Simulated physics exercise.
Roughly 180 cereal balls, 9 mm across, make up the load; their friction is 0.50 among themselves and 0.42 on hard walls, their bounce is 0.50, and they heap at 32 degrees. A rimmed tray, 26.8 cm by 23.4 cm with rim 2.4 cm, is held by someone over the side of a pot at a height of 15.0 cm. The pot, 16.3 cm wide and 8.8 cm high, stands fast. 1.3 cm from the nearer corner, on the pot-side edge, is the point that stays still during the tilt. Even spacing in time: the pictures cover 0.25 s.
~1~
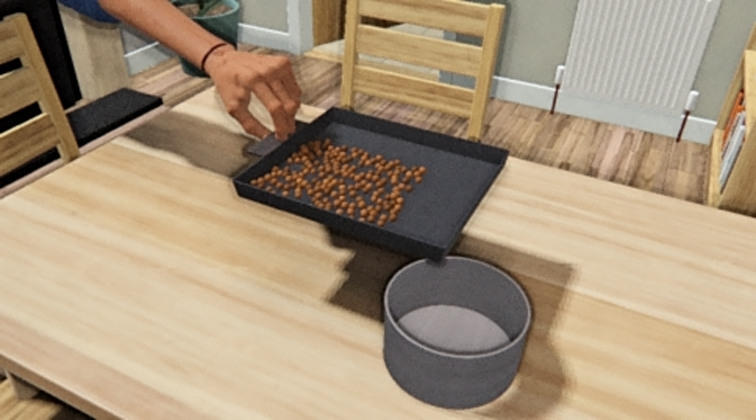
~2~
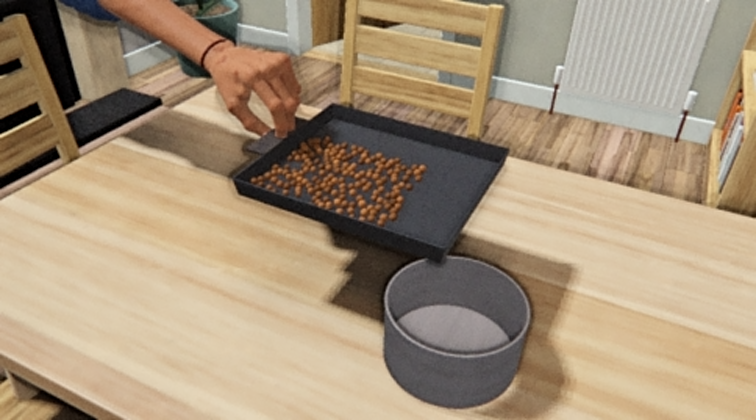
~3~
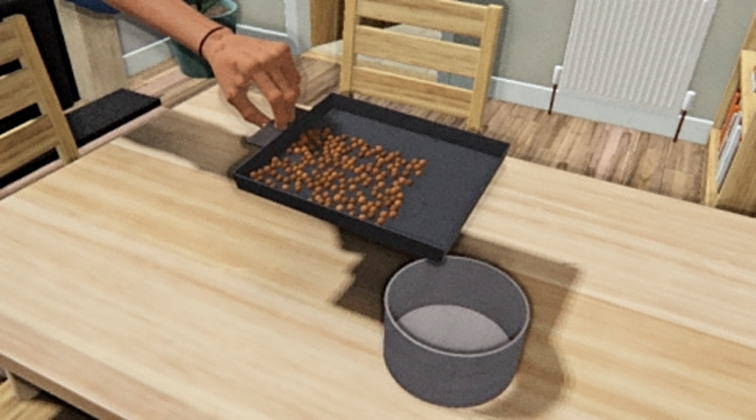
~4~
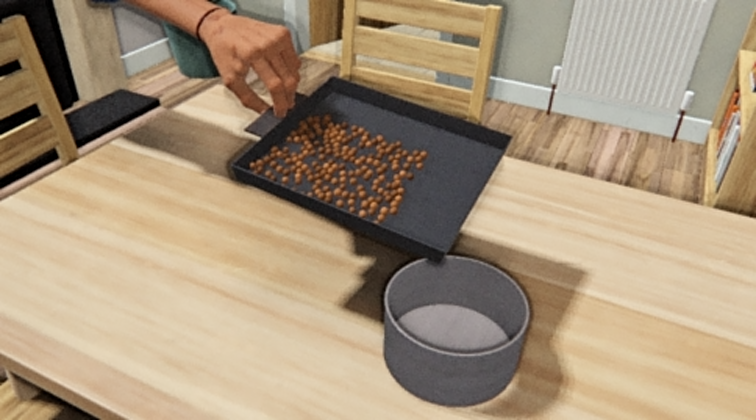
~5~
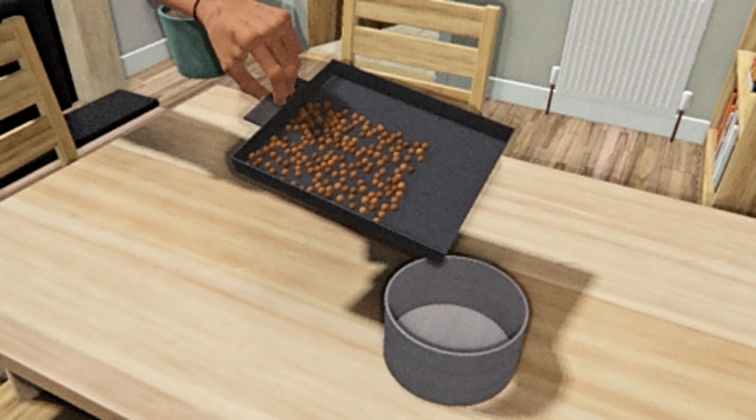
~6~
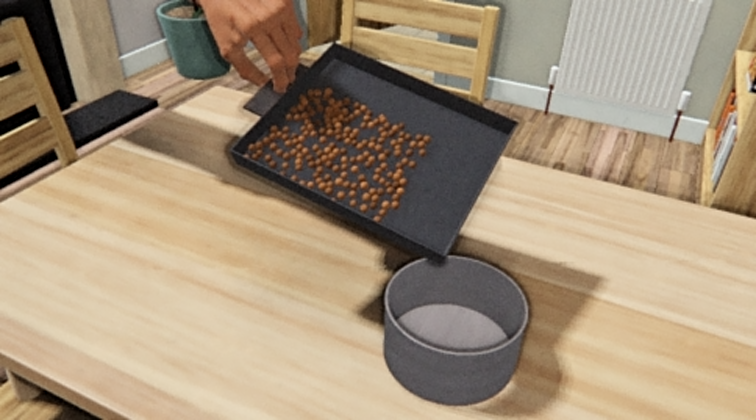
Above a wooden table, a hand gradually tilts a dark tray of small brown balls.
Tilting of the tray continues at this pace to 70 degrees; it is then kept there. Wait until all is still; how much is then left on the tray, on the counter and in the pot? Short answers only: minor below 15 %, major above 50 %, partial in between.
My prediction: Left on the tray: The amount should be over half. Counter: The amount should be small. Pot: The amount should be moderate.
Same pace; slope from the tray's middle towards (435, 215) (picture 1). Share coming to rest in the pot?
The share comes to about 30 in a hundred.
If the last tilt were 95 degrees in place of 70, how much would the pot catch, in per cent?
Roughly 70 %.
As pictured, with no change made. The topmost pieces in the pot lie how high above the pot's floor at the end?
My guess is around 1.0 centimetres.
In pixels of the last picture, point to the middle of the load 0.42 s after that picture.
Close to pixel (402, 205).
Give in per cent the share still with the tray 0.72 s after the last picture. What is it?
I'd put it at roughly 80 per cent.
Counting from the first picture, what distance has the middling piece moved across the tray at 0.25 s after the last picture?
Roughly 6 cm.
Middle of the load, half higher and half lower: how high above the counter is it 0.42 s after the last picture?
I'd say near 22 cm.
Then, 0.25 s after the last picture, tilt 44 degrees; the tray holds 100 %, the pot 0 %.
Then, 0.42 s after the last picture, tilt 61 degrees; the tray holds 100 %, the pot 0 %.
Then, 0.72 s after the last picture, tilt 70 degrees; the tray holds 80 %, the pot 20 %.
In the end, tray 70 %, counter 0 %, pot 25 %.
